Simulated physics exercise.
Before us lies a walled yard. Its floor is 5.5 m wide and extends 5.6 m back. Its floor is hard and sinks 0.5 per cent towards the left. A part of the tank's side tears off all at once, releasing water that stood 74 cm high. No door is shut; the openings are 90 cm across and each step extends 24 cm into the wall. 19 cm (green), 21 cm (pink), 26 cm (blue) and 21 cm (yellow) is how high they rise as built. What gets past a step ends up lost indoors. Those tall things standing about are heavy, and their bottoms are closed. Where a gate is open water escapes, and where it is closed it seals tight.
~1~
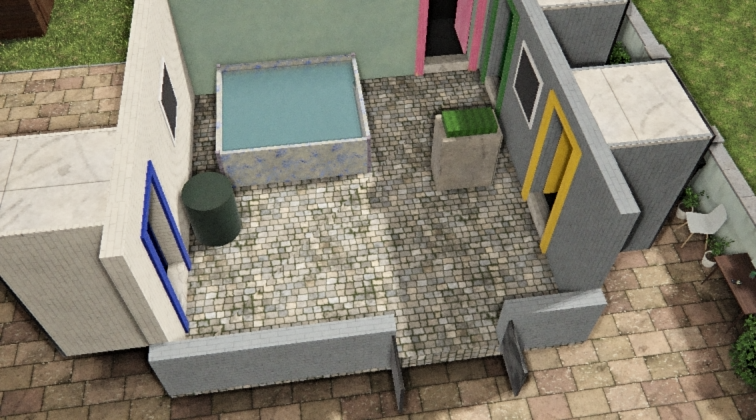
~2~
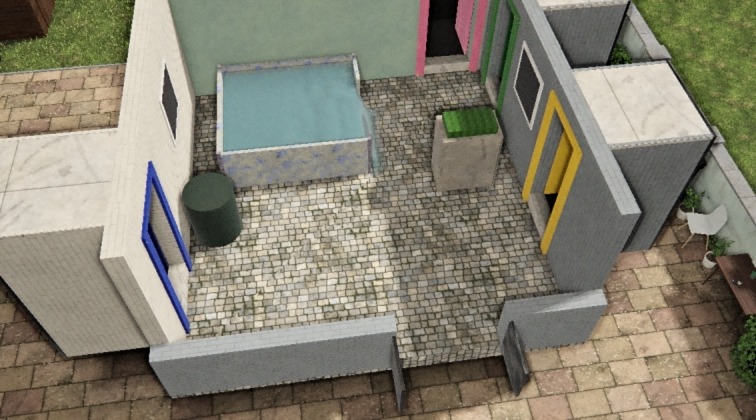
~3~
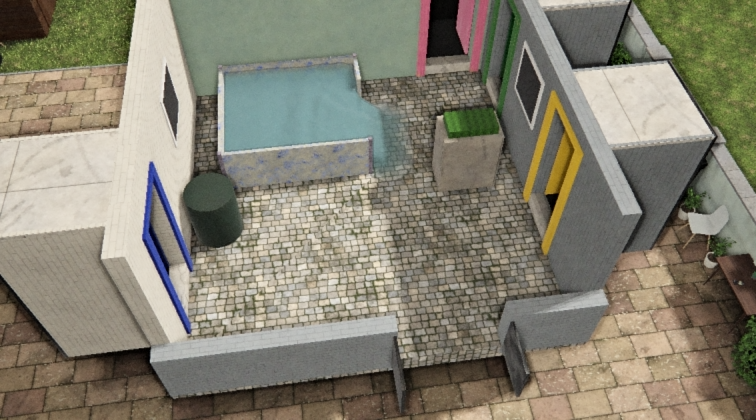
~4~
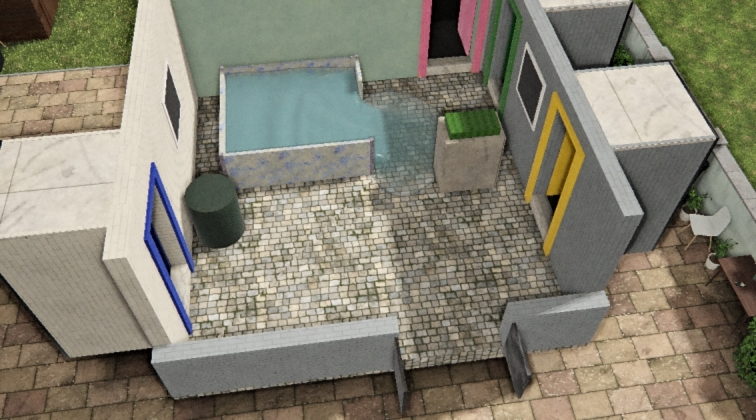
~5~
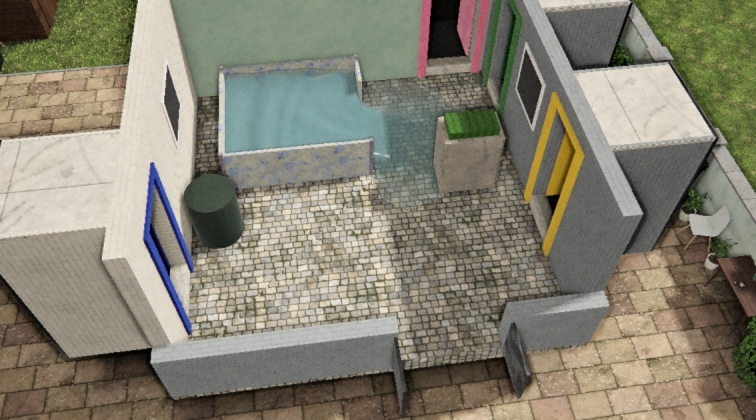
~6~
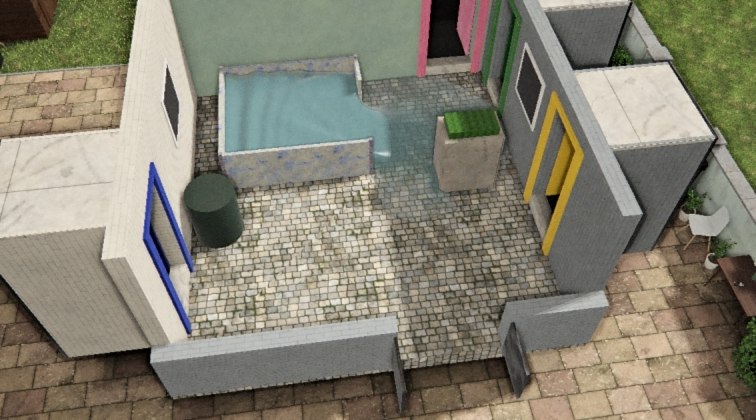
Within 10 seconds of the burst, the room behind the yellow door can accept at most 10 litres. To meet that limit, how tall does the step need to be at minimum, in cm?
At least 6 cm or so.
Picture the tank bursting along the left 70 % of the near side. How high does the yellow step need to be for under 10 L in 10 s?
Then the minimum is about 15 cm.
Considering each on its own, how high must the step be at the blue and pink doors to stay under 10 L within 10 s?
About 9.0 cm at blue and about 33 cm at pink.
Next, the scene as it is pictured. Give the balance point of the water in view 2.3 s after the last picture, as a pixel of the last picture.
I'd say around (386, 147).
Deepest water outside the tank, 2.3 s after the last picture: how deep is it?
I'd estimate roughly 38 cm.
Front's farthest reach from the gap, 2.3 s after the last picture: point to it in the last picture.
Front tip: Approx. (566, 322) px.
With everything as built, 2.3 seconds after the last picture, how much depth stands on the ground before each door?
Depth (cm): Green 33 / pink 31 / blue 0 / yellow 11.
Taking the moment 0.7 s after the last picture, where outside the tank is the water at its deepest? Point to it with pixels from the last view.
At about pixel (505, 151).
Then, 0.7 s after the last picture water covers 35 % of the floor, deepest (52 cm) near (505, 151); 3 cm at the yellow door, 0 litres in over its 21 cm step.
Then, 2.3 s after the last picture water covers 60 % of the floor, deepest (38 cm) near (479, 77); 11 cm at the yellow door, 0 litres in over its 21 cm step.
Then, 9.3 s after the last picture water covers 100 % of the floor, deepest (14 cm) near (198, 97); 6 cm at the yellow door, 0 litres in over its 21 cm step.
At the yellow door as built, the water peaked near 11 cm, 2.5 s after the last picture.
With a step of 5 cm, 18 litres would have come in within the 10 s; with 7 cm, 6 litres. So under 10 litres takes about 6 cm.
